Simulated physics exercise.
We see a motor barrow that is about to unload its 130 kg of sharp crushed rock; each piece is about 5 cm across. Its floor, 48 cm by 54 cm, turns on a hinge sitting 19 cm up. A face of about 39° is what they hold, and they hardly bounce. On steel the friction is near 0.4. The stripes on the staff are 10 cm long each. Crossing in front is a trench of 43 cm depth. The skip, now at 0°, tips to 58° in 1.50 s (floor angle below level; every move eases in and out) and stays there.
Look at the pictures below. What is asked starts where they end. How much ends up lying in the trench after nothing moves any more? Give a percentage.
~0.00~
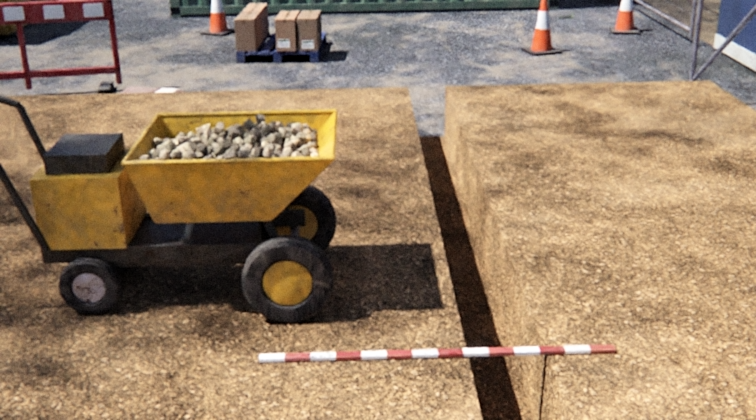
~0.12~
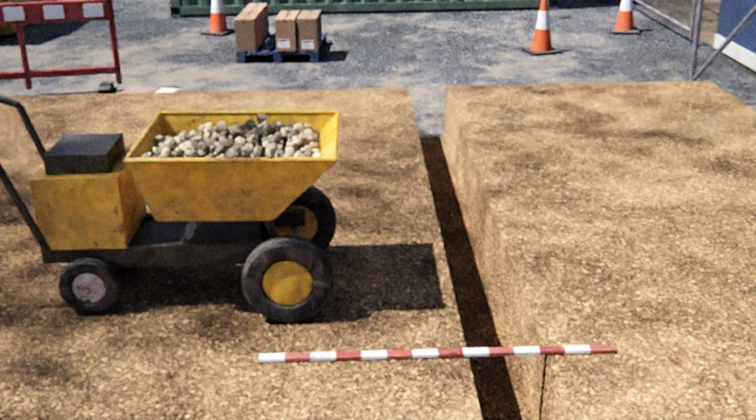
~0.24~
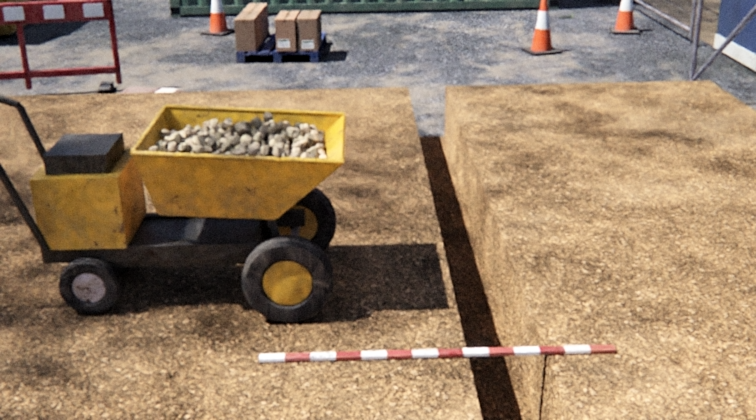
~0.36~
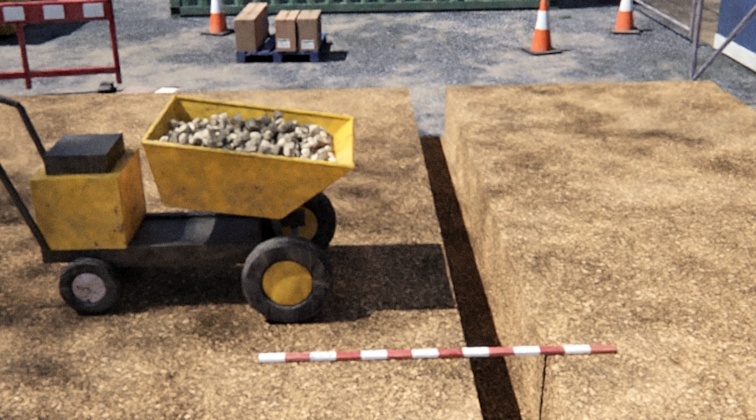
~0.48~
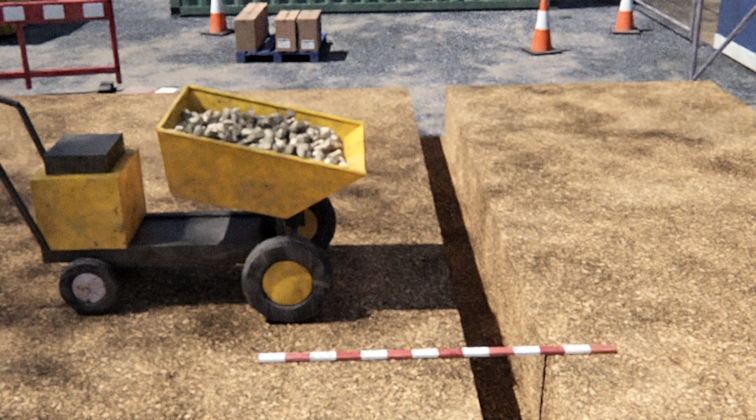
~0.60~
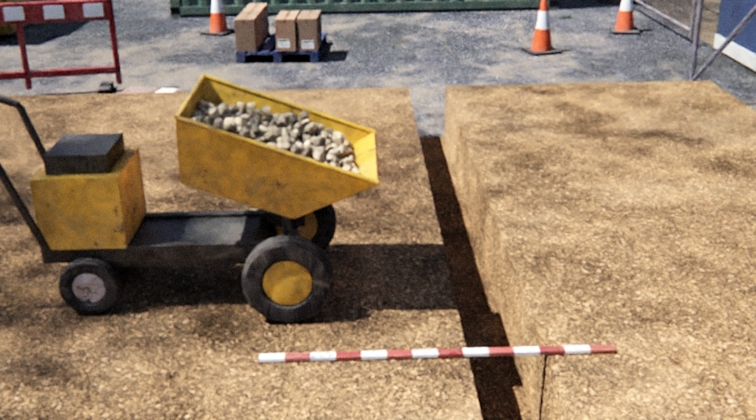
A share of about 33 per cent.
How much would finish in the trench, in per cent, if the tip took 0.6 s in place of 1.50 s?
About 50%.
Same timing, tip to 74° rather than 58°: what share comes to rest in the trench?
I'd expect around 80 in a hundred.
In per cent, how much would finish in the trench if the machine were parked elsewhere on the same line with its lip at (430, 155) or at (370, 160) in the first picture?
I'd say some 20 per cent and some 40 per cent.
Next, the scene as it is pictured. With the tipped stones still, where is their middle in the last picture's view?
(479, 351).
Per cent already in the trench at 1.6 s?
Close to 0 per cent at that time.
After 1.1 s the floor is at 49°; 100 % in the skip; the foremost stones are at (397, 197).
After 1.6 s the floor is at 58°; 95 % in the skip, 4 % short of the trench, 1 % in the trench; the foremost stones are at (469, 292).
After 2.0 s the floor is at 58°; 80 % in the skip, 10 % short of the trench, 10 % in the trench; the foremost stones are at (516, 369).
After 3.9 s the floor is at 58°; 57 % in the skip, 11 % short of the trench, 33 % in the trench; the foremost stones are at (509, 340).
